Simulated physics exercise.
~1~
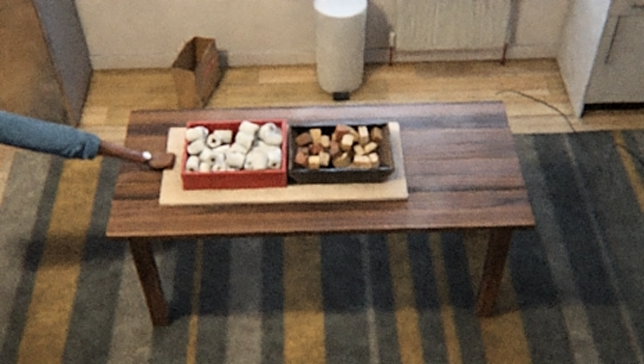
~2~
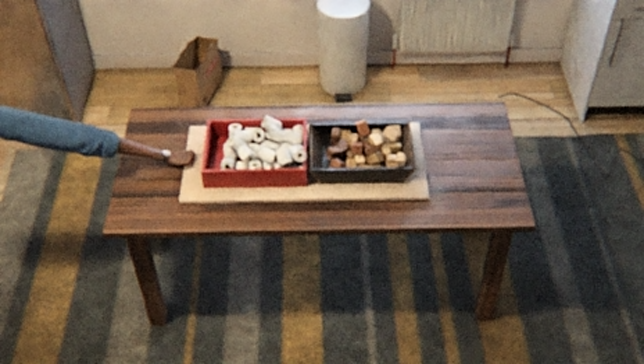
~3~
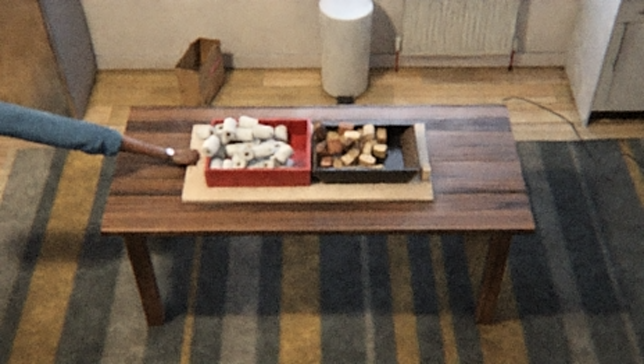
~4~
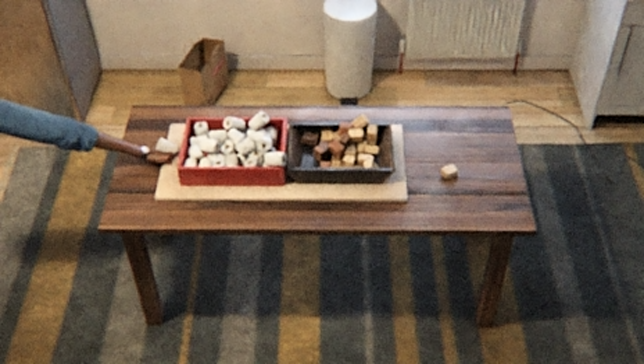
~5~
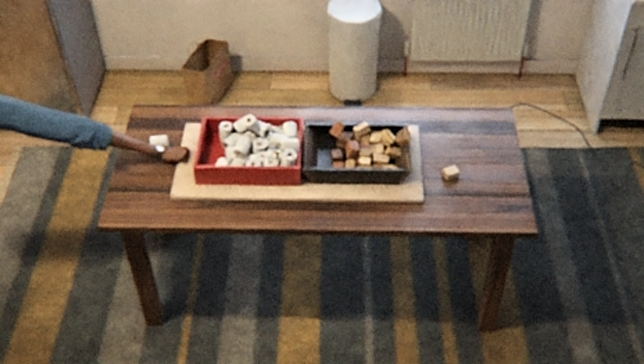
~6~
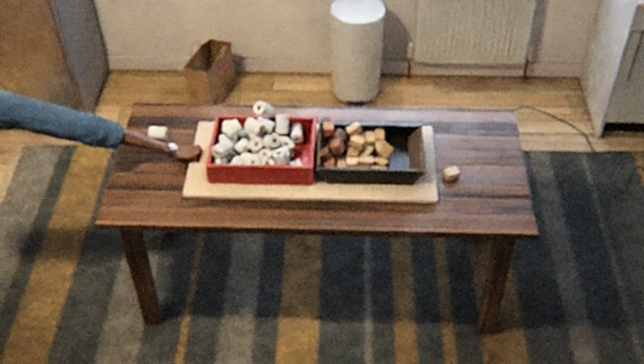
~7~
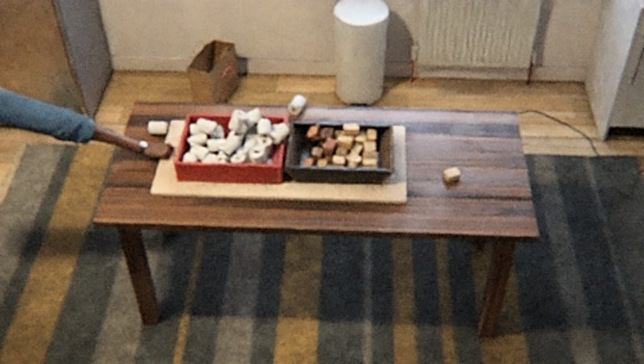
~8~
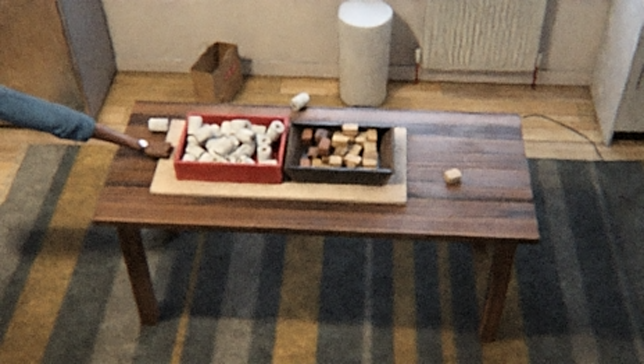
A red tote of white paper rolls and a black tote of wooden blocks sit side by side on a pale board, on a dark wooden table. The table stands on a striped rug, seen from above and in front, with a white bin and a cardboard box behind. From the left, a blue-sleeved arm shakes the board right and left. A block leaves the black tote and settles on the table to the right, while a roll lands near the hand. Later another roll tumbles out behind the totes, and the board stops toward the left, both totes still well filled.
